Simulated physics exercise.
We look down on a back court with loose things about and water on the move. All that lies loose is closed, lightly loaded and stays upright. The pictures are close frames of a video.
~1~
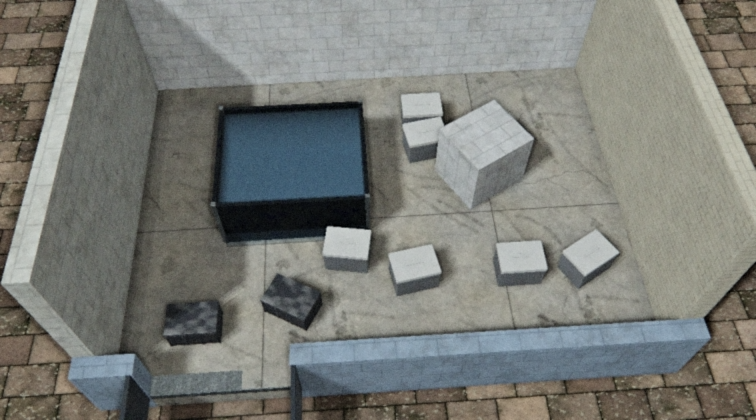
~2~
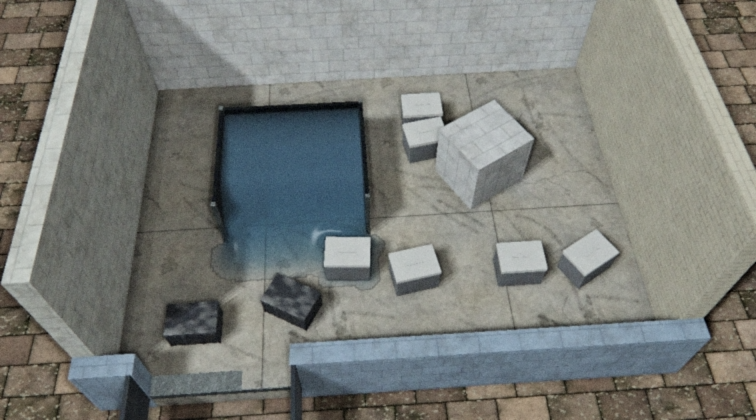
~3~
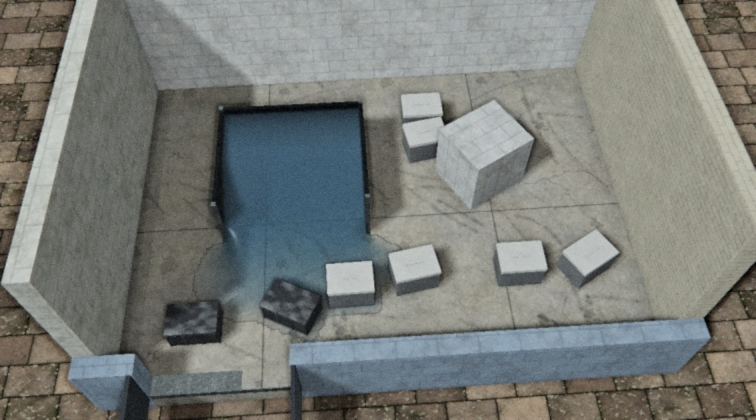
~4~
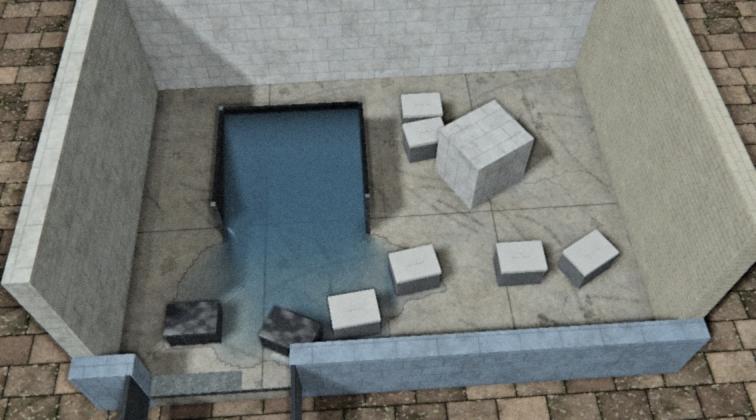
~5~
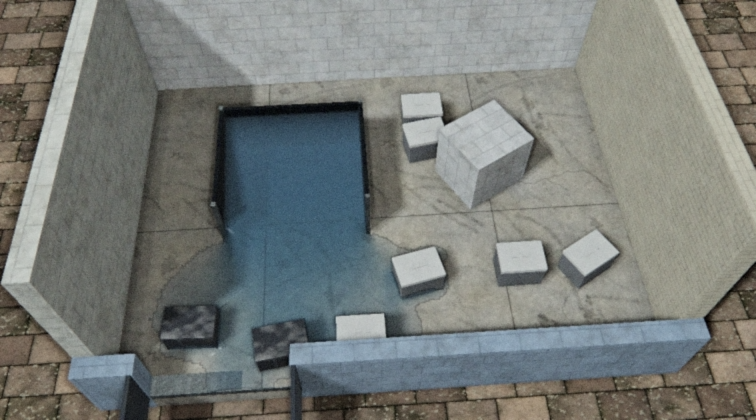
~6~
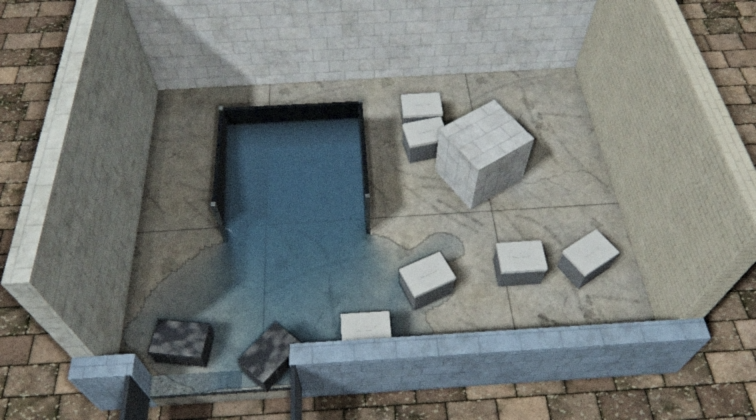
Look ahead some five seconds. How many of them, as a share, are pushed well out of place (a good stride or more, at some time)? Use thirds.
Share: Two thirds or more.
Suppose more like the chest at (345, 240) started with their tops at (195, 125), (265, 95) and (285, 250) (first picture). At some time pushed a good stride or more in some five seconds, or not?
In that order: Less than that, less than that, yes.
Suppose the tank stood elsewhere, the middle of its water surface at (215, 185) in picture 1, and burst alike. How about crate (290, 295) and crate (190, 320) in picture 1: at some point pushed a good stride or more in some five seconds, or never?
One after the other: Shifted that much, moved that far.
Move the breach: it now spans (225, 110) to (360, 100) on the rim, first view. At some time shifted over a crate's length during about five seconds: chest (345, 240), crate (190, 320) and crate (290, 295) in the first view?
One after the other: Short of that, shifted that much, never so far.
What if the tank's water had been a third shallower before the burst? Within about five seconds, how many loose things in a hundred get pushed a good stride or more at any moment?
About 80 per cent.
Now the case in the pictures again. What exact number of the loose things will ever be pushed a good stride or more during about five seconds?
I count 6.
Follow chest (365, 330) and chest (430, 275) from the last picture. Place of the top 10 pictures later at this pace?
Near (548, 295) and (600, 283).
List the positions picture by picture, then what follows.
In the first frame, a chest at (347, 242) rests on the ground; a crate at (291, 296) rests on the ground; 0 of 8 have shifted.
In the second frame, a chest at (348, 251), on the bottom, close to its start; a crate at (291, 296) rests on the ground; 1 of 8 have shifted.
In the third frame, a chest at (350, 277) rests on the ground, a stride from its start; a crate at (291, 301) rests on the ground, close to its start; 2 of 8 have shifted.
In the fourth frame, a chest at (354, 308) rests on the ground, a stride from its start; a crate at (290, 330) rests on the ground, a stride from its start; 2 of 8 have shifted.
In the fifth frame, a chest at (361, 331) rests on the ground, a stride from its start; a crate at (280, 340), on the bottom, a stride from its start; 4 of 8 have shifted.
In the sixth frame, a chest at (366, 329) floats, a stride from its start; a crate at (270, 352) floats, a stride from its start; 4 of 8 have shifted.
A moment on, 4 of 8 are well off their spots; 2 afloat.
Next, 4 of 8 are well off their spots; 2 afloat.
Later, 6 of 8 are well off their spots; 3 afloat.
In the end, 6 of 8 are well off their spots, and 6 have been at some point; 3 afloat.
